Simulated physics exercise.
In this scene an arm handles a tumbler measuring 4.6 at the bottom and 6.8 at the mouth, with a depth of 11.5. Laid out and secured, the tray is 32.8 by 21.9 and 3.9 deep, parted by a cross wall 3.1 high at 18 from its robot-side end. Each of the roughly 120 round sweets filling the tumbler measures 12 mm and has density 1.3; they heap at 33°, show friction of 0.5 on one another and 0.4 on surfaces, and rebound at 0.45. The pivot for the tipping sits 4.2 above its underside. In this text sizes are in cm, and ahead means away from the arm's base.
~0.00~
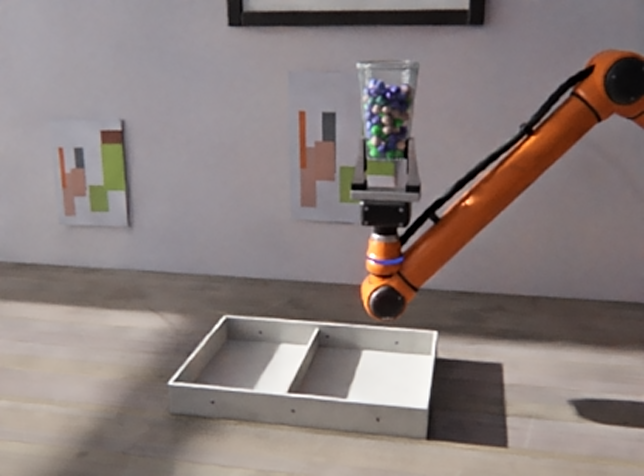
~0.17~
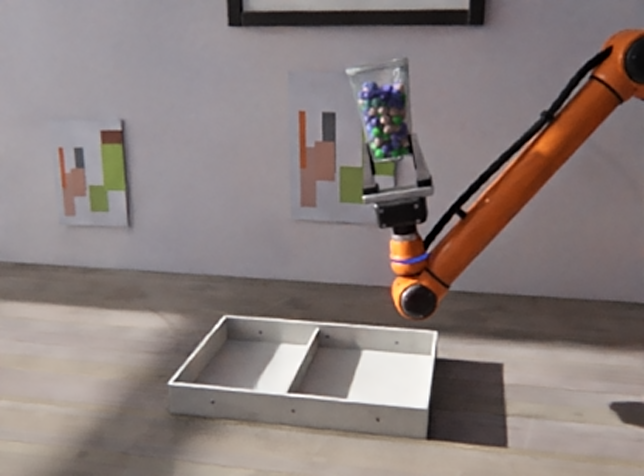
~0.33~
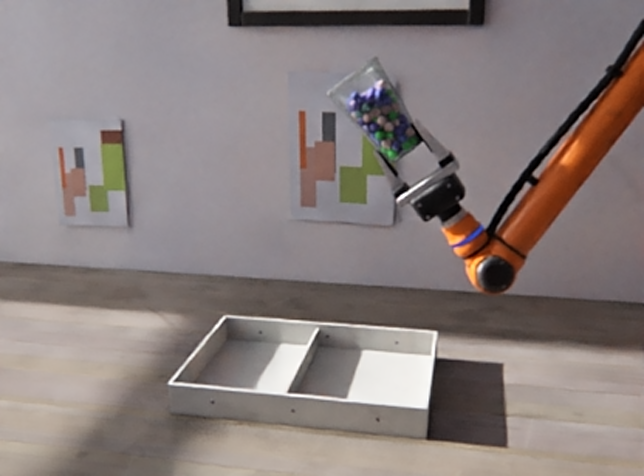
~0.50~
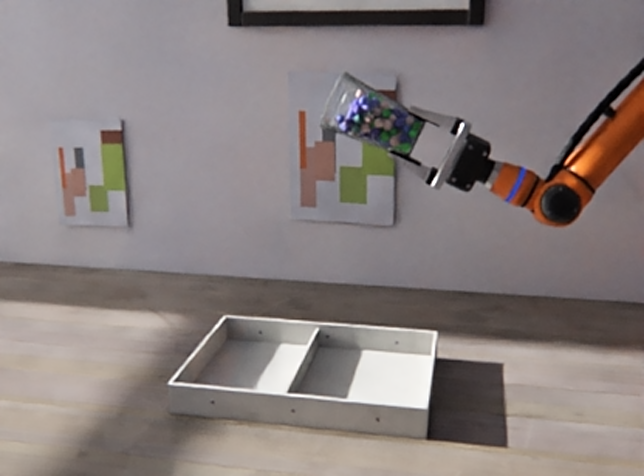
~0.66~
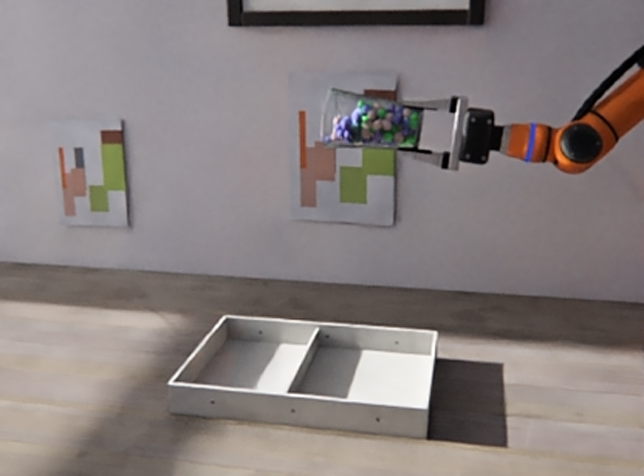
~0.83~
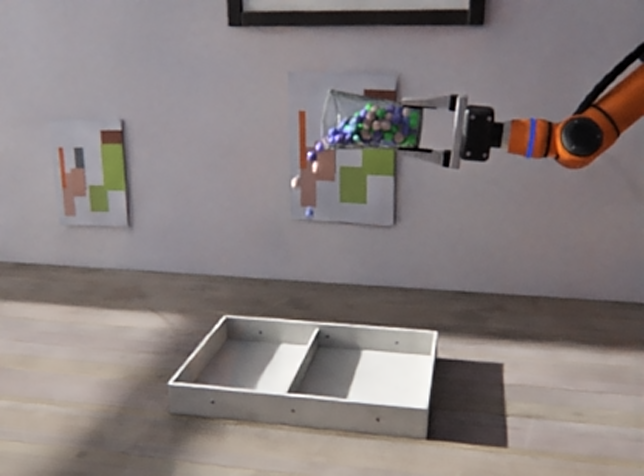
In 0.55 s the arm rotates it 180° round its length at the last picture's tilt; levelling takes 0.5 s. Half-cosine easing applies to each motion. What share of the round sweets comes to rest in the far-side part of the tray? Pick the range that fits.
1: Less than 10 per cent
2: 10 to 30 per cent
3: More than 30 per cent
2, 10 to 30 per cent.
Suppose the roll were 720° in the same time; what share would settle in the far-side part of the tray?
I'd expect some 25 per cent.
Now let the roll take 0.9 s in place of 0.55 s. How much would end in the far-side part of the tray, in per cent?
Then roughly 20 %.
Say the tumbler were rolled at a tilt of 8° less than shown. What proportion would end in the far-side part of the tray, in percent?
About 10 %.
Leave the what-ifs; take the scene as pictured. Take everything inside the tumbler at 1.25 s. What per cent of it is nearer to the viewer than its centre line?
I'd say about 60 per cent sits in the front half.
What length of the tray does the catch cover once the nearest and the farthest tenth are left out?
20 cm.
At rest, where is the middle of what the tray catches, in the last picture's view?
The centre sits around (268, 374).
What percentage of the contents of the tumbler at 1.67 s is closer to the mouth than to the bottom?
40 %.
After 1.25 s, tipped 86°, highest piece 39 above the table; 101 in the tumbler, 6 in the far-side part, 4 in the robot-side part, 7 in flight or on a rim.
After 1.67 s, tipped 32°, highest piece 42 above the table; 91 in the tumbler, 21 in the far-side part, 5 in the robot-side part, 1 in flight or on a rim.
After 2.08 s, upright, highest piece 43 above the table; 91 in the tumbler, 22 in the far-side part, 5 in the robot-side part.
After 2.78 s, upright, highest piece 43 above the table; 91 in the tumbler, 22 in the far-side part, 5 in the robot-side part.
At rest, 91 in the tumbler, 22 in the far-side part, 5 in the robot-side part. That is 19 % in the far-side part of the tray.
